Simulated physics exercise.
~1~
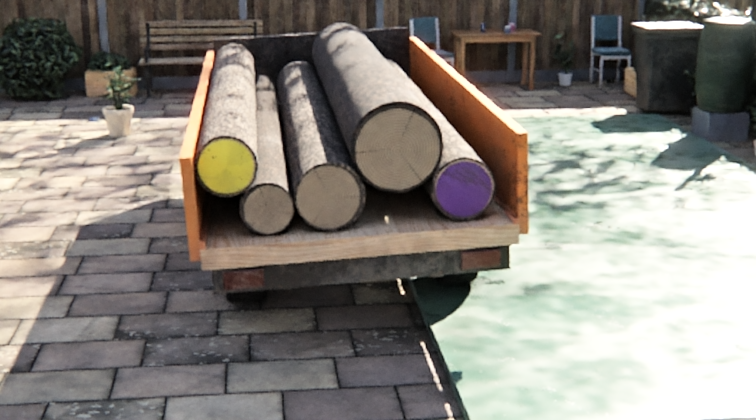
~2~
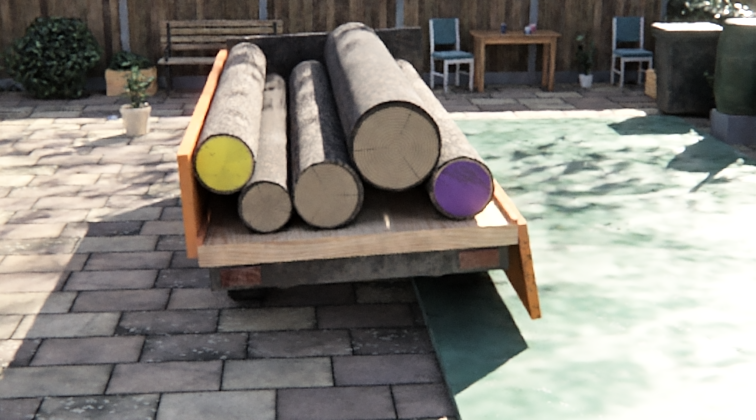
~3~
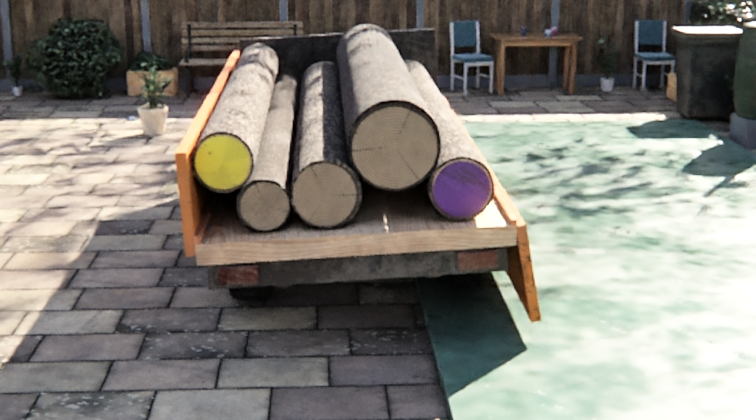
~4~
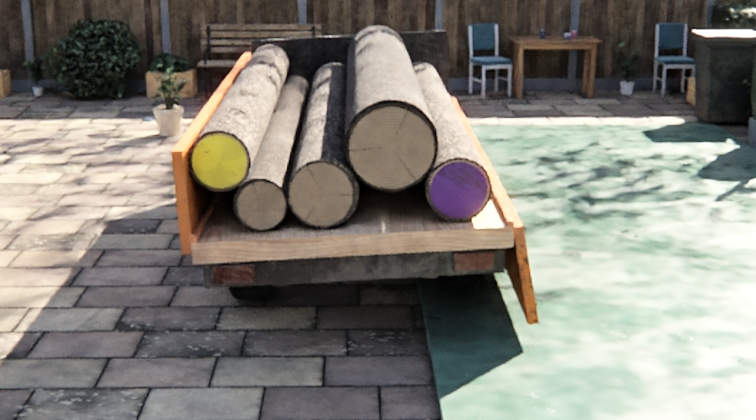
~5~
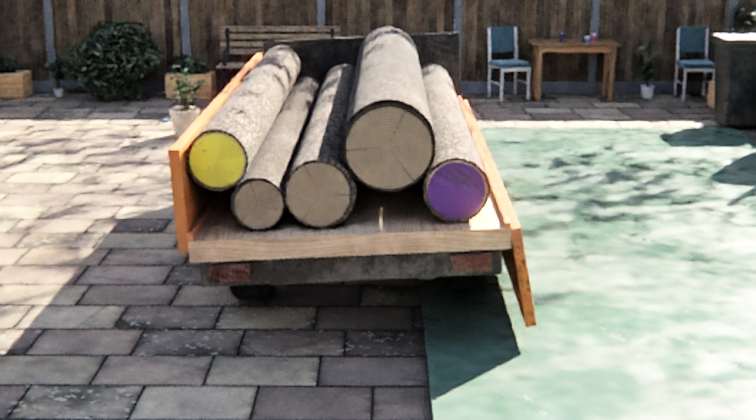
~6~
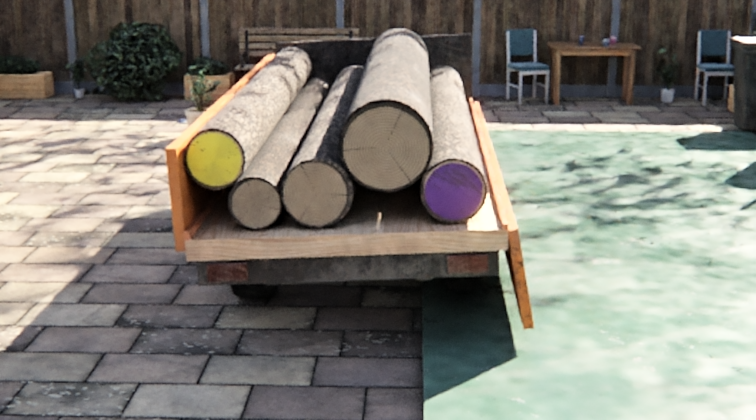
At first, five logs lie lengthwise on a low trailer seen from its tail end, held between two upright orange side boards on a sunny patio. The log on the left has a yellow end and the one on the right a purple end, with three plain ones between them. Then the right board swings outward and down until it hangs below the deck edge, while the left board stays up. The view drifts slowly sideways around the trailer. The logs keep their places, and at the end all five still rest on the deck.
